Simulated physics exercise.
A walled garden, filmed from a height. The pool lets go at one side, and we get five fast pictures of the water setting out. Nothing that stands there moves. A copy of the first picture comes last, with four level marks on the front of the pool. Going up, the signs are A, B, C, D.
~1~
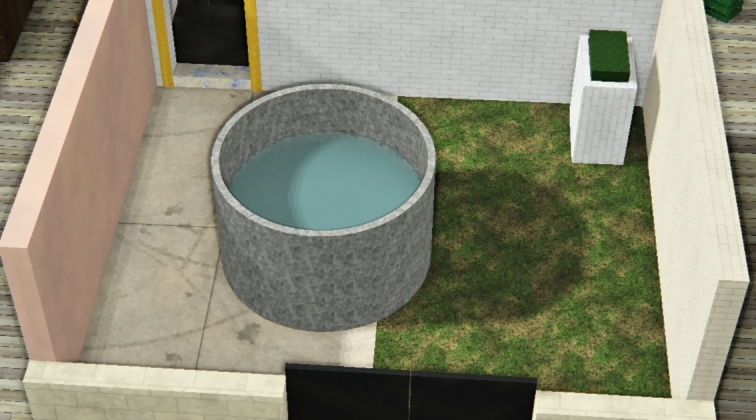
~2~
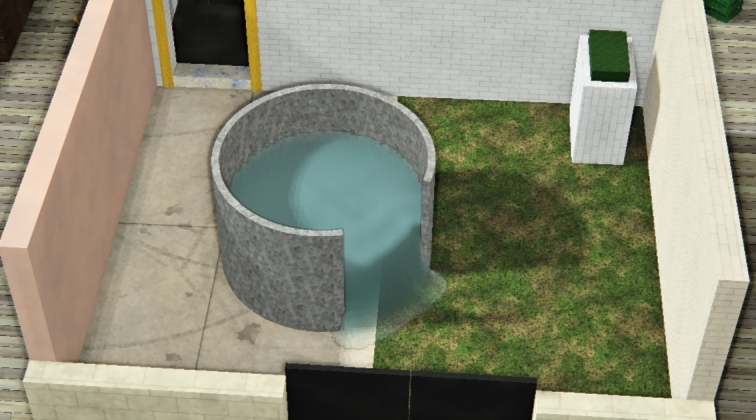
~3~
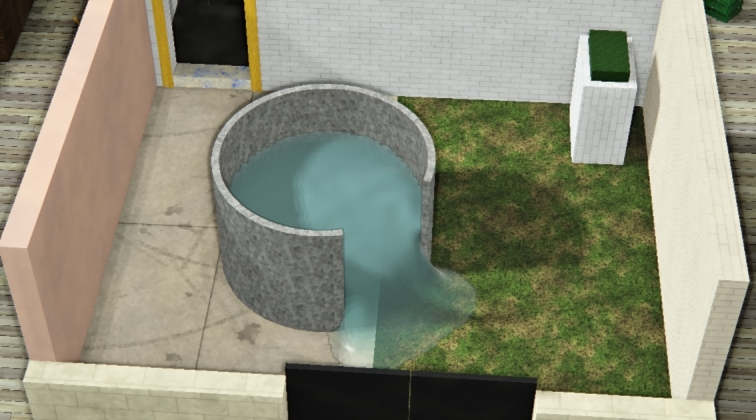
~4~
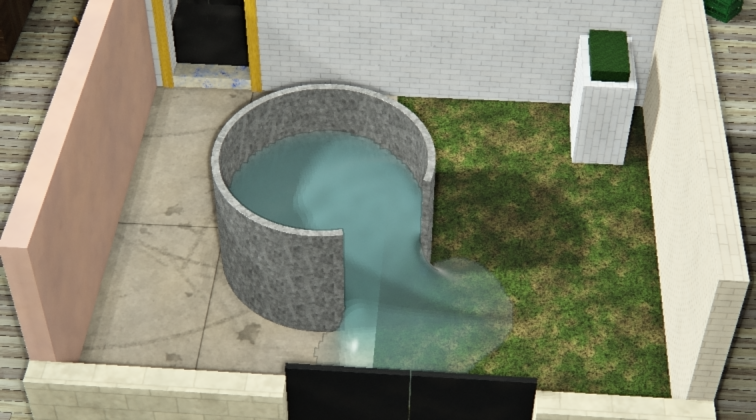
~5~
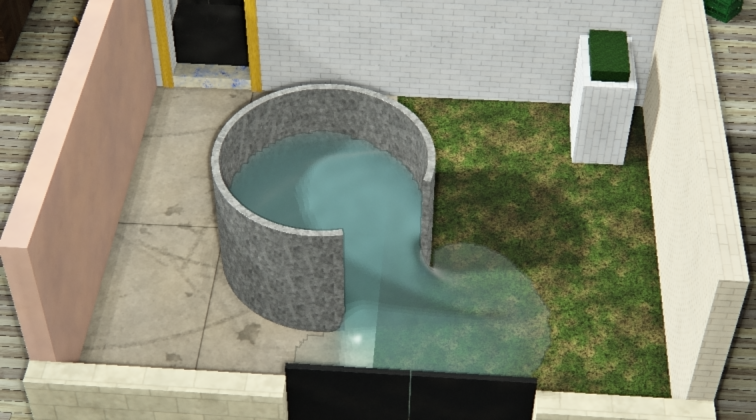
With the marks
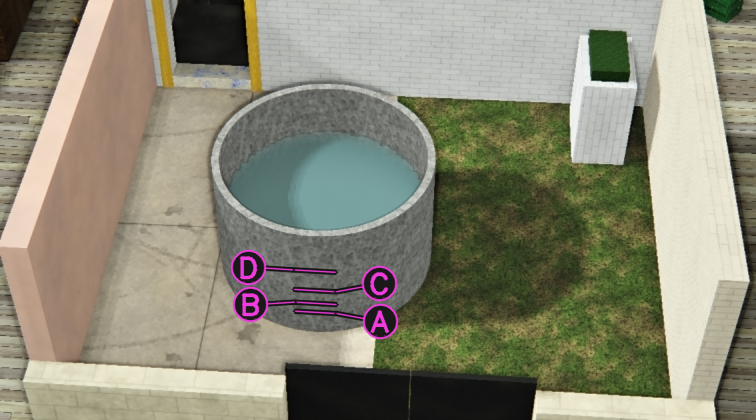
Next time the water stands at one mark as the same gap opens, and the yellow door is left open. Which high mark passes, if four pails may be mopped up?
Go for D.
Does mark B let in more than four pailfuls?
No, that is safe.
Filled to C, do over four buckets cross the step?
No, that is safe.
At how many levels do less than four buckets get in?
All of the four.
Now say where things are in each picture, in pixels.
Water in the pool at rest, its middle at (325, 198); foot of the yellow doorway at (213, 88); shut gate at (411, 380), in the first frame.
In the second frame, 1 % of the ground under water, visible out to (338, 333).
In the third frame, 4 % of the ground under water, visible out to (337, 343).
In the fourth frame, 9 % of the ground under water, visible out to (501, 322).
In the fifth frame, 15 % of the ground under water, visible out to (539, 329).
In magenta, A at (315, 312); B at (315, 303); C at (315, 290); D at (314, 271); from the bottom up A, B, C, D.
Choosing A, nothing gets over.
Choosing B, nothing gets over.
Choosing C, nothing gets over.
Choosing D, a bucket or two gets in.
